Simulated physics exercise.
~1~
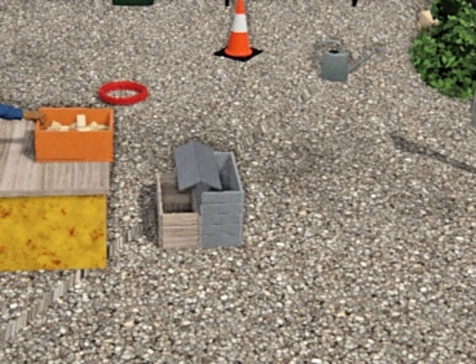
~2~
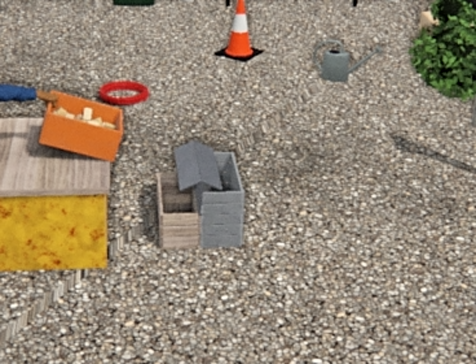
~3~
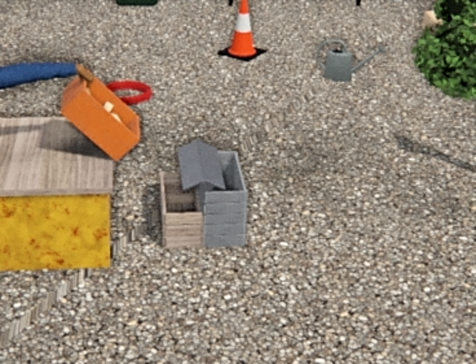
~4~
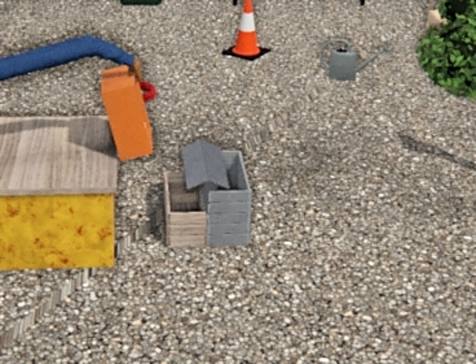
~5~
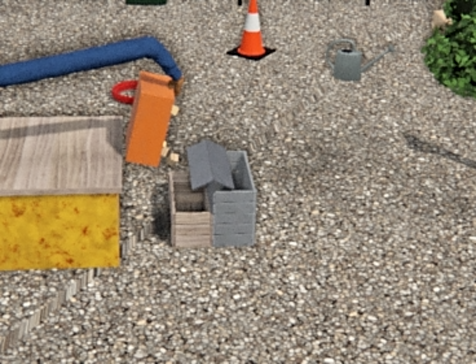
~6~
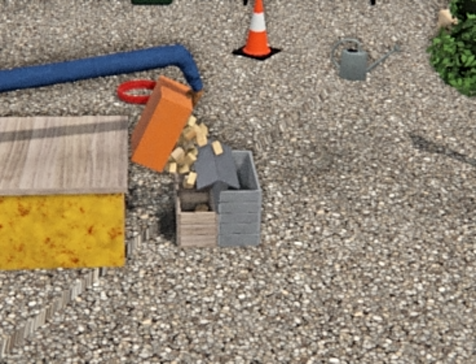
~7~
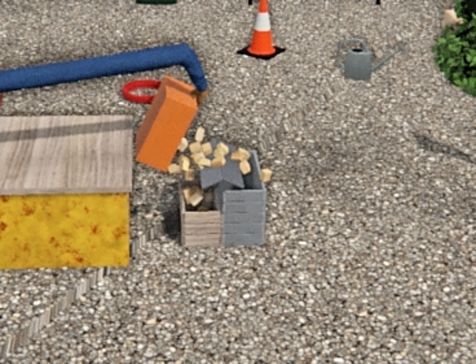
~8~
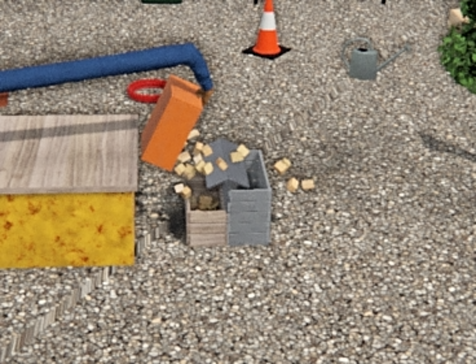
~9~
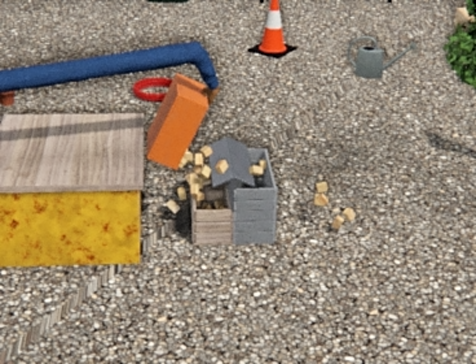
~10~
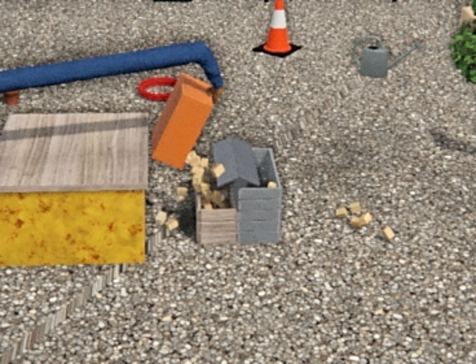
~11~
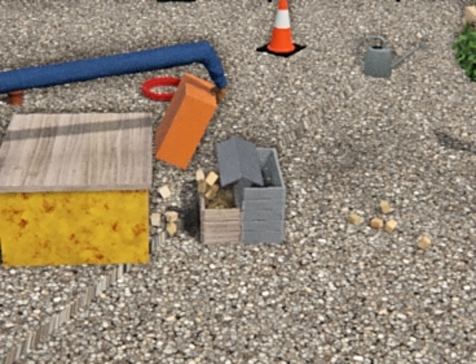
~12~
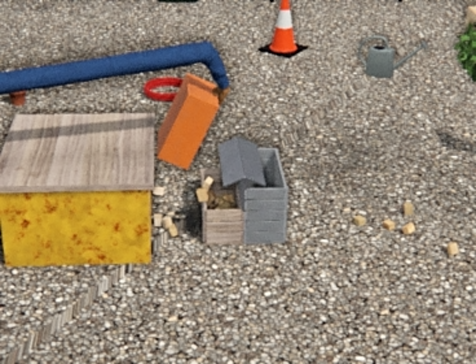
At the start, an orange tote of pale wooden offcuts sits on a yellow bench with a wooden top, above a small wooden box and a grey trough divided by a grey ridge. A blue arm extends from the left as the tote lifts slightly, moves right and tips steadily past upright. A first block drops out, then the rest pour over the ridge in a rush. Some bounce beyond the trough and scatter across the gravel, while others fall beside the bench. By the end, the tote hangs tilted and still, with offcuts heaped in the wooden box and several lying on either side.
